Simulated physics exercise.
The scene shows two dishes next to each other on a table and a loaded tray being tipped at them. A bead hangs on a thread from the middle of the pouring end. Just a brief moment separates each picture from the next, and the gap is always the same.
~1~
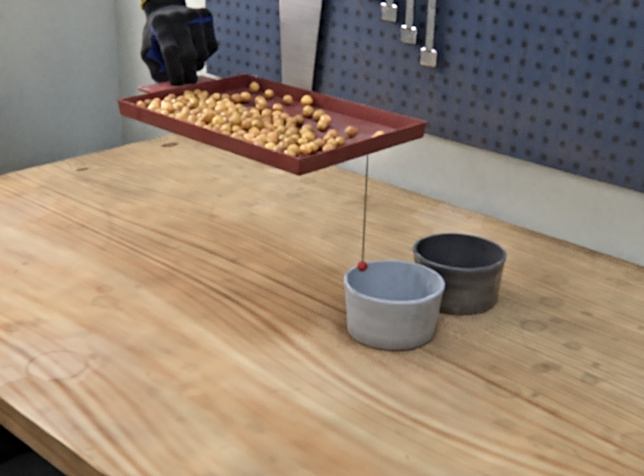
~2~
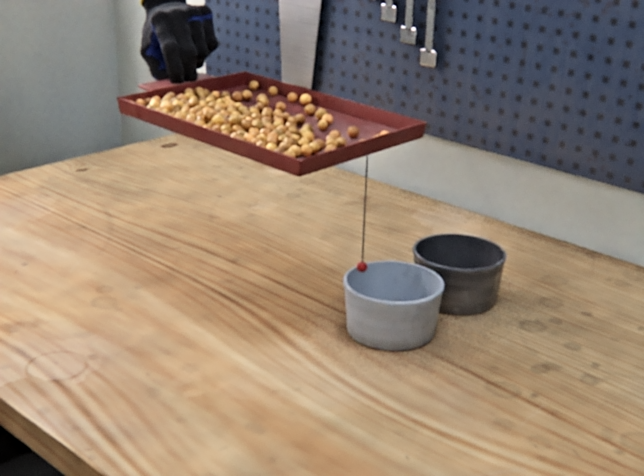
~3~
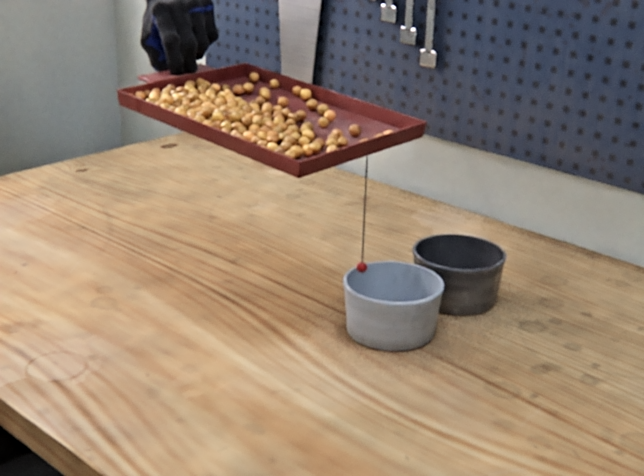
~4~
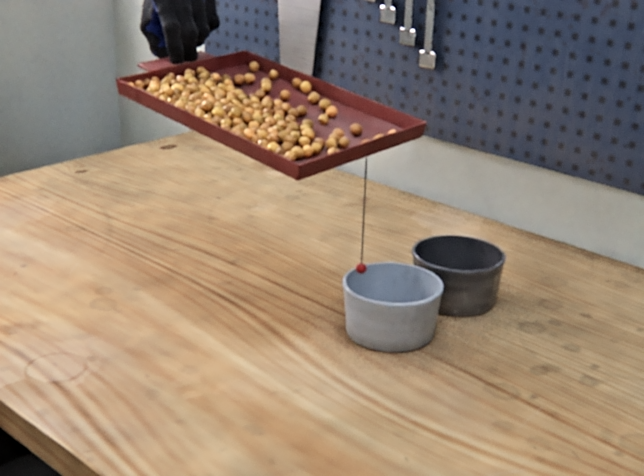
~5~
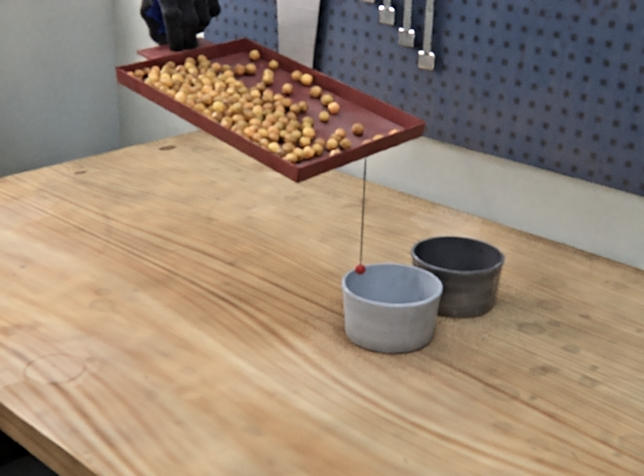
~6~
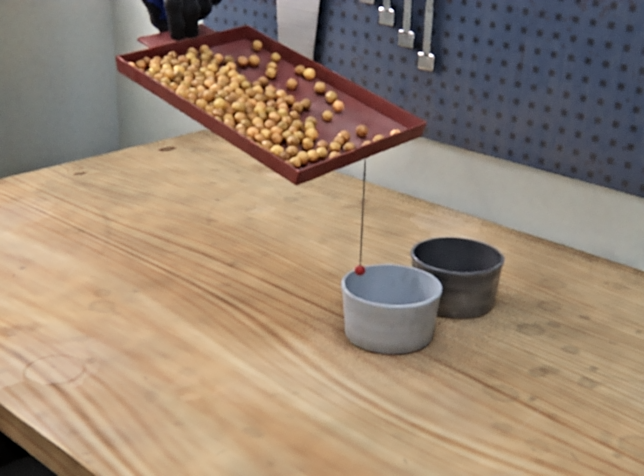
Above a wooden table with two round dishes, a dark-gloved hand held a red tray of wooden beads level, then gradually raised its far end, and the beads began shifting toward the lower edge.
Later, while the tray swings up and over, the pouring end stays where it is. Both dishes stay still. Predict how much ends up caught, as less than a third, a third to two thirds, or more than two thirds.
By the end the two dishes capture a poor share, below a third.
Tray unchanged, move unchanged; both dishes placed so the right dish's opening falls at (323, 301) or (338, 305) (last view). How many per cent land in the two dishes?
Trial 1 about 20 %, trial 2 about 40 %.
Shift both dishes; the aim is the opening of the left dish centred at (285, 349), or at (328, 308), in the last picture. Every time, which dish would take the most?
So at the first spot it's the one placed on the right, and at the second spot it's the one placed on the left.
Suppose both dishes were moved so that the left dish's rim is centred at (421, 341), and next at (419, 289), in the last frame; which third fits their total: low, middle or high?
Under a third; under a third.
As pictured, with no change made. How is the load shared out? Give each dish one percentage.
The left dish keeps near 10 in a hundred, the right dish near 0 in a hundred.
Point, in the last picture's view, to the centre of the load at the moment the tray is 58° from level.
I'd put it at about (312, 96).
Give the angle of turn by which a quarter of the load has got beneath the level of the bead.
Somewhere near 85 degrees, I'd say.
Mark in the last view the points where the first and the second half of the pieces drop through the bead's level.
It passes near (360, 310) first and then near (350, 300).
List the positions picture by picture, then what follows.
Corners of the pouring end at (300, 158) and (424, 122), level; middle of the load at (232, 120), round wooden beads; left dish at (431, 316); right dish at (495, 283); bead on its thread at (362, 266), in the first picture.
Corners of the pouring end at (299, 159) and (423, 122), level; middle of the load at (232, 119), in the second picture.
Corners of the pouring end at (300, 161) and (424, 122), tipped barely, lowest at the left corner; middle of the load at (232, 115), a small part on the move, in the third picture.
Corners of the pouring end at (299, 164) and (424, 122), tipped a little, lowest at the left corner; middle of the load at (231, 108), a small part on the move, in the fourth picture.
Corners of the pouring end at (299, 167) and (423, 122), tipped a little, lowest at the left corner; middle of the load at (232, 103), about a quarter on the move, in the fifth picture.
Corners of the pouring end at (299, 170) and (424, 122), tipped a little, lowest at the left corner; middle of the load at (234, 98), about two thirds on the move; left dish at (428, 320); right dish at (493, 287), in the sixth picture.
Soon, tray tipped steeply; nearly all on the tray; a stray few outside both.
A while on, tray tipped right over; a small part on the tray; a small part in the left dish; about two thirds outside both; a small part in the air.
Towards the end, tray tipped past a quarter turn; a small part in the left dish; nearly all outside both.
Finally, tray tipped past a quarter turn; a small part in the left dish; none in the right dish; nearly all outside both.
